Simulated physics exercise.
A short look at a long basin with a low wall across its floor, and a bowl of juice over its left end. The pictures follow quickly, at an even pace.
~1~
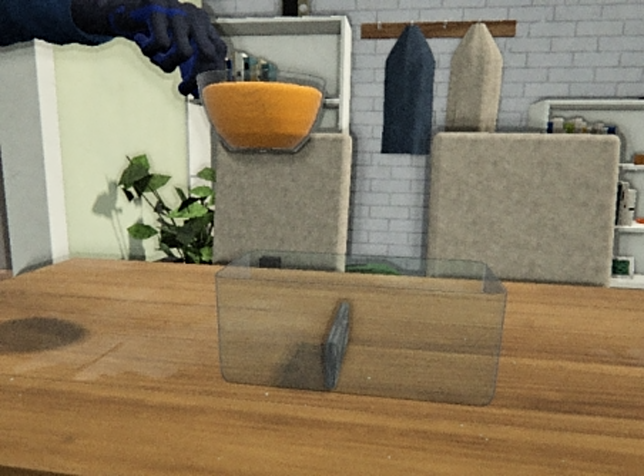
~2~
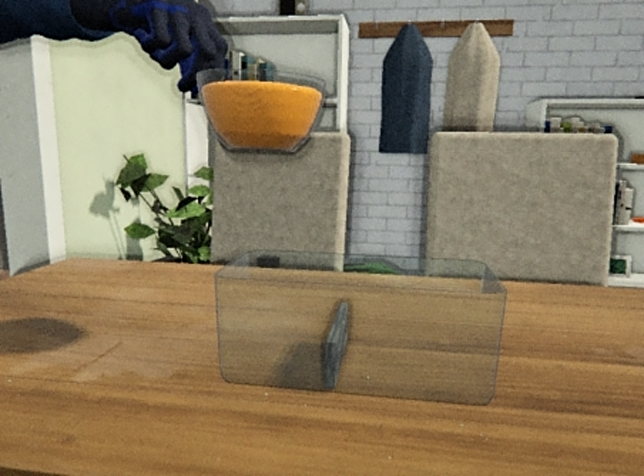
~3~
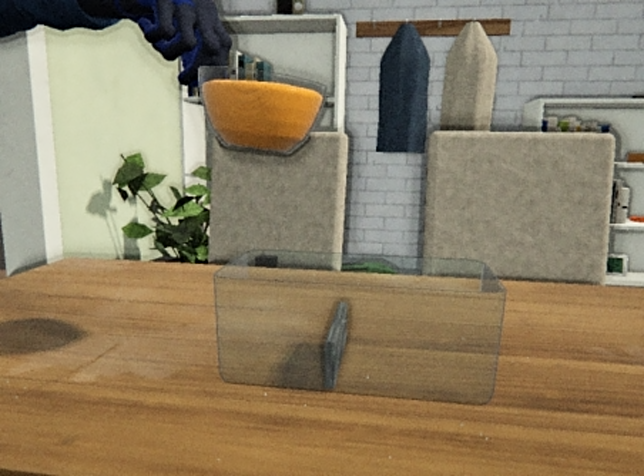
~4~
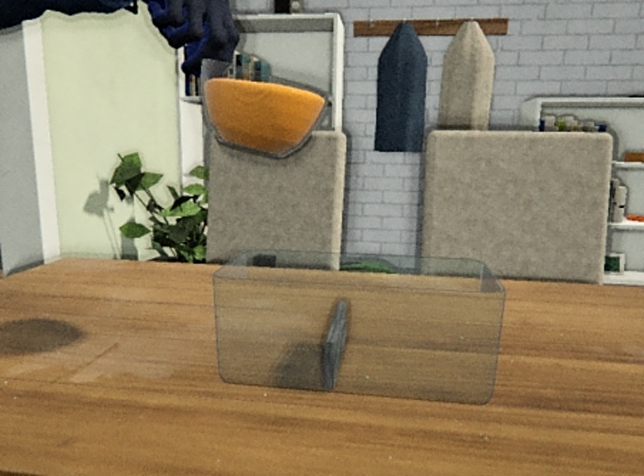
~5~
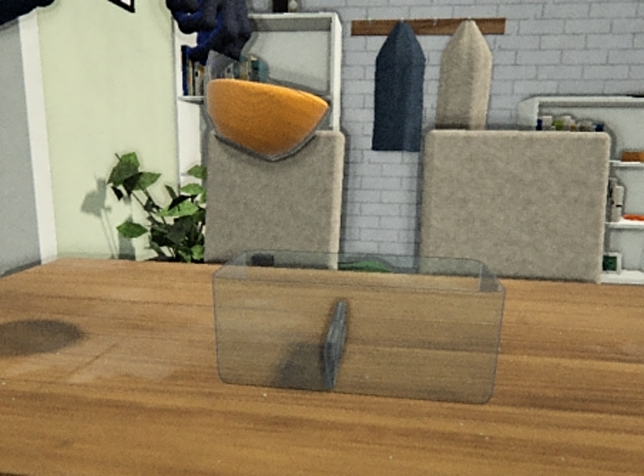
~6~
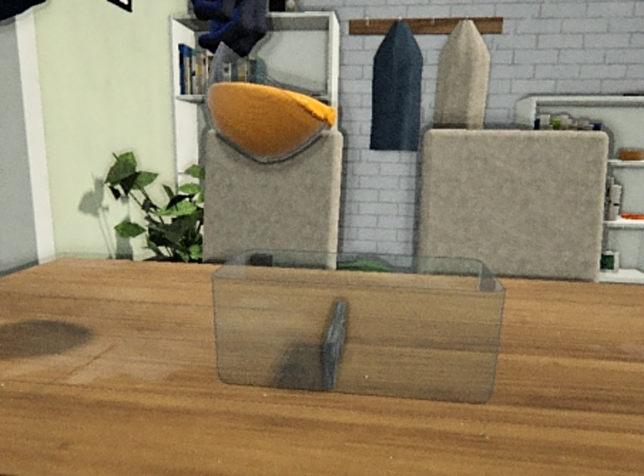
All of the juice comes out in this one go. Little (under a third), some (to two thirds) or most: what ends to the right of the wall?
The share right of the wall is more than two thirds.
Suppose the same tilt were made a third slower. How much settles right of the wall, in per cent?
Close to 90 per cent.
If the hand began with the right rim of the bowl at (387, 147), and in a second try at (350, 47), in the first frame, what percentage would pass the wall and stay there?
The first gives 90 %, the second 80 %.
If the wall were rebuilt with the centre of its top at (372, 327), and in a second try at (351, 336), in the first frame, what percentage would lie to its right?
First some 40, then 70 per cent.
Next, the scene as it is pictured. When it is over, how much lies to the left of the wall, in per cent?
It comes to 15 per cent or so.
A moment on, the tilt is 100° and 16 per cent is still to pour, 0 is left of the wall and 27 right of it.
Next, the tilt is 104° and 0 per cent is still to pour, 8 is left of the wall and 83 right of it.
Then the tilt is 104° and 0 per cent is still to pour, 12 is left of the wall and 85 right of it.
Later the tilt is 104° and 0 per cent is still to pour, 13 is left of the wall and 85 right of it.
At rest 13 per cent lies left of the wall, 85 right of it and 2 outside.
